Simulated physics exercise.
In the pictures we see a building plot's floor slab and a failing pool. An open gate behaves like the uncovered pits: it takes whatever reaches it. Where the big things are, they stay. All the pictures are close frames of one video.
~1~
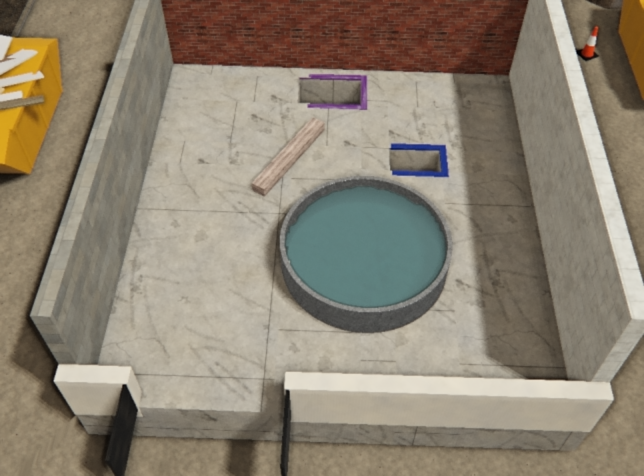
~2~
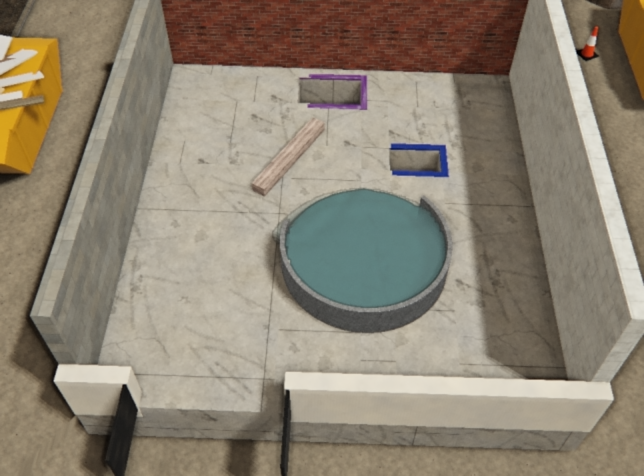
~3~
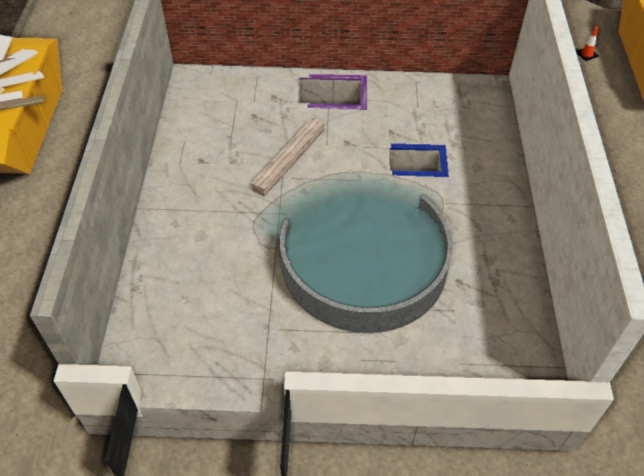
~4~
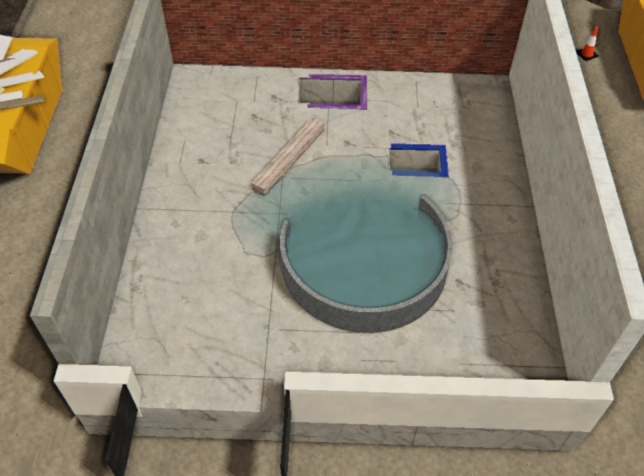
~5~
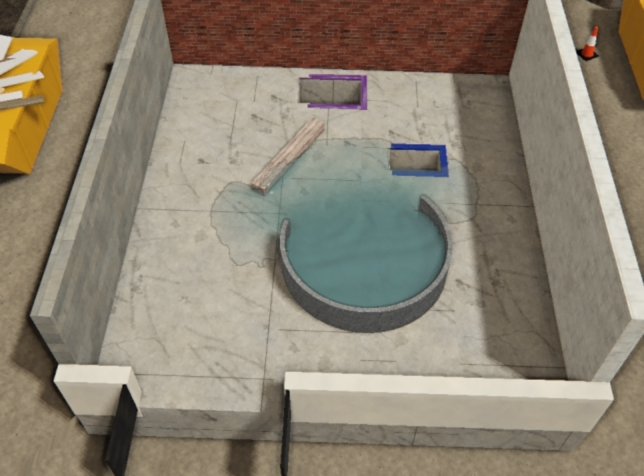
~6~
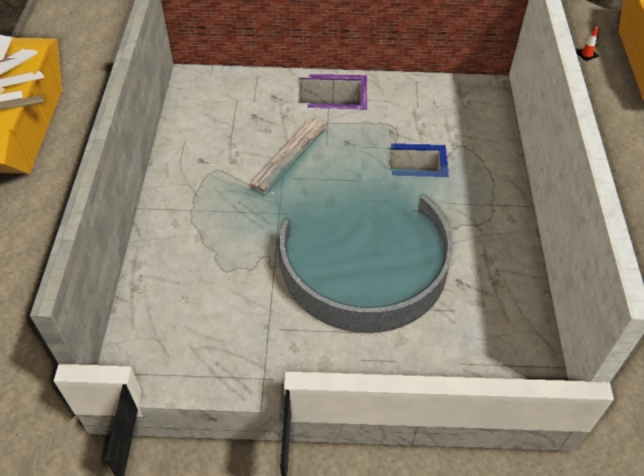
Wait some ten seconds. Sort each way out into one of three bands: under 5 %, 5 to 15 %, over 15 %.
Sorted: Gate - under 5 %; purple pit - over 15 %; blue pit - over 15 %.
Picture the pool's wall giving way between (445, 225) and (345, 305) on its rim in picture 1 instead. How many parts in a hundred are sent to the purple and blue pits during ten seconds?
Purple 10 %, blue 8 %.
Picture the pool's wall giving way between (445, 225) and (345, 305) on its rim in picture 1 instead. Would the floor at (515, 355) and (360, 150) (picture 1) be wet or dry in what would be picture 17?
The first ends up soaked, the second ends up unsoaked.
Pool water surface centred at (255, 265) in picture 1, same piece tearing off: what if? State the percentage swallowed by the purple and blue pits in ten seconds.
So purple takes 30 % and blue takes 10 %.
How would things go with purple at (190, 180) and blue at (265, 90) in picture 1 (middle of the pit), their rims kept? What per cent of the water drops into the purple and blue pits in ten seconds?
Measured shares in per cent - purple 10, blue 10.
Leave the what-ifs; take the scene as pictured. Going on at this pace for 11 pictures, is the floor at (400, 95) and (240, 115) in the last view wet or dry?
Taking them as listed, one is inundated and the next is left untouched.
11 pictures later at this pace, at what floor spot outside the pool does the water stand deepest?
Somewhere near (306, 152).
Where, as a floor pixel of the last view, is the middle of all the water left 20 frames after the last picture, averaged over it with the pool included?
Point: (348, 181).
A moment on, water covers 30 % of the floor; the gate 0 %, the purple pit 1 %, the blue pit 6 %.
Next, water covers 35 % of the floor; the gate 0 %, the purple pit 4 %, the blue pit 11 %.
Then, water covers 50 % of the floor; the gate 0 %, the purple pit 10 %, the blue pit 16 %.
Later, water covers 70 % of the floor; the gate 0 %, the purple pit 14 %, the blue pit 22 %.
In the end, water covers 85 % of the floor; the gate 2 %, the purple pit 19 %, the blue pit 28 %.
